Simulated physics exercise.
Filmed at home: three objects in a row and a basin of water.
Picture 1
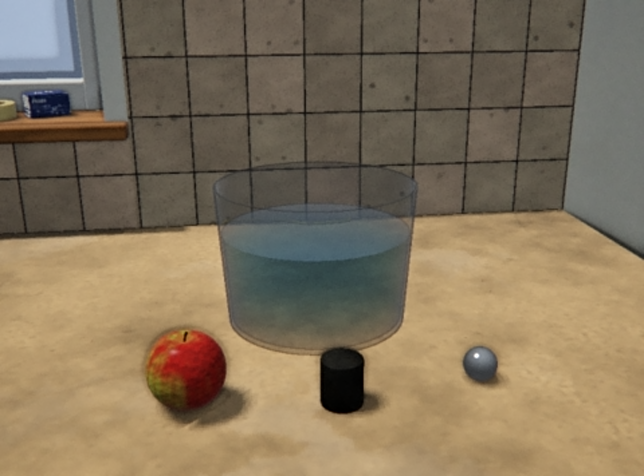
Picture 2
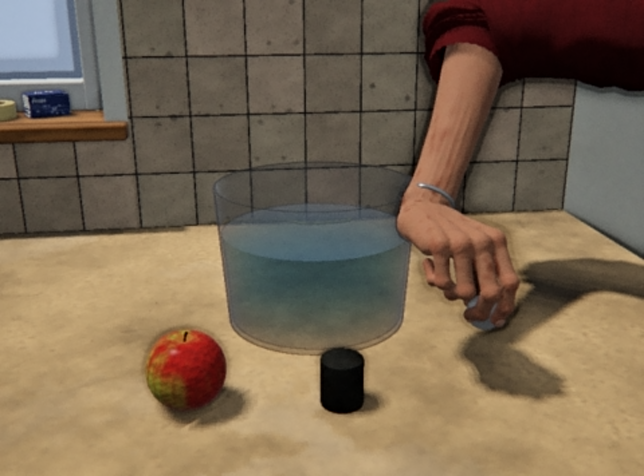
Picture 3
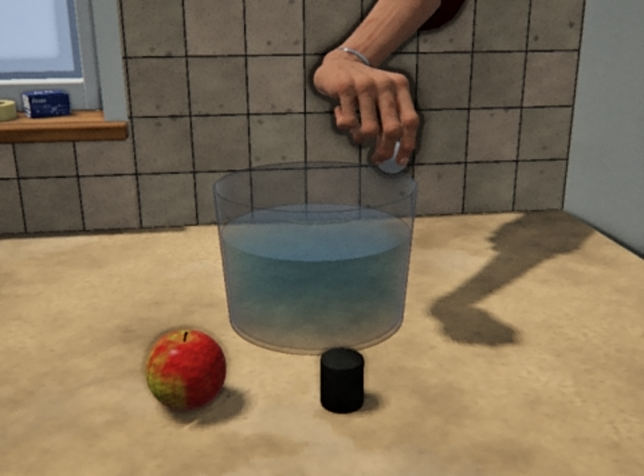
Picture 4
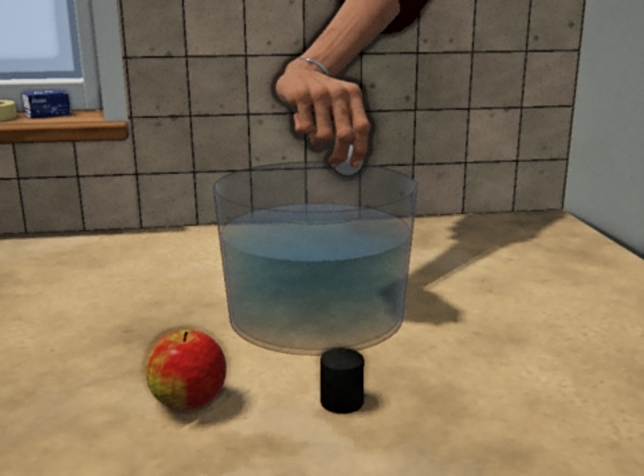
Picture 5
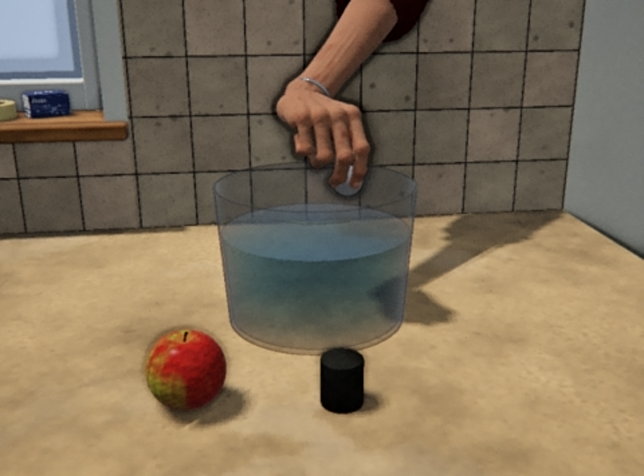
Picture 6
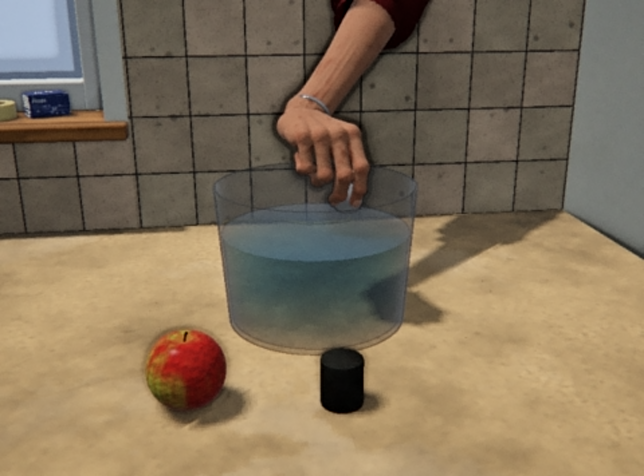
A round, clear basin of bluish water sits on a tan countertop before a grey tiled wall, seen from a fixed, slightly raised view. In front are a red apple at left, a black cylinder in the middle and a small grey ball at right. A hand in a dark red sleeve picks up the ball, carries it left above the basin and lowers it close to the water.
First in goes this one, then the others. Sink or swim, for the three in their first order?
Afloat; under; under.
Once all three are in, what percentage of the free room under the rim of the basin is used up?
12 per cent.
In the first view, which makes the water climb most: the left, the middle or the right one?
Result: The leftmost of the three.
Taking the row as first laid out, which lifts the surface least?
Note: The far-right item.
Next, the steel ball sinks.
After that, the iron weight sinks.
Finally, the apple rides on the surface; afloat, apple.
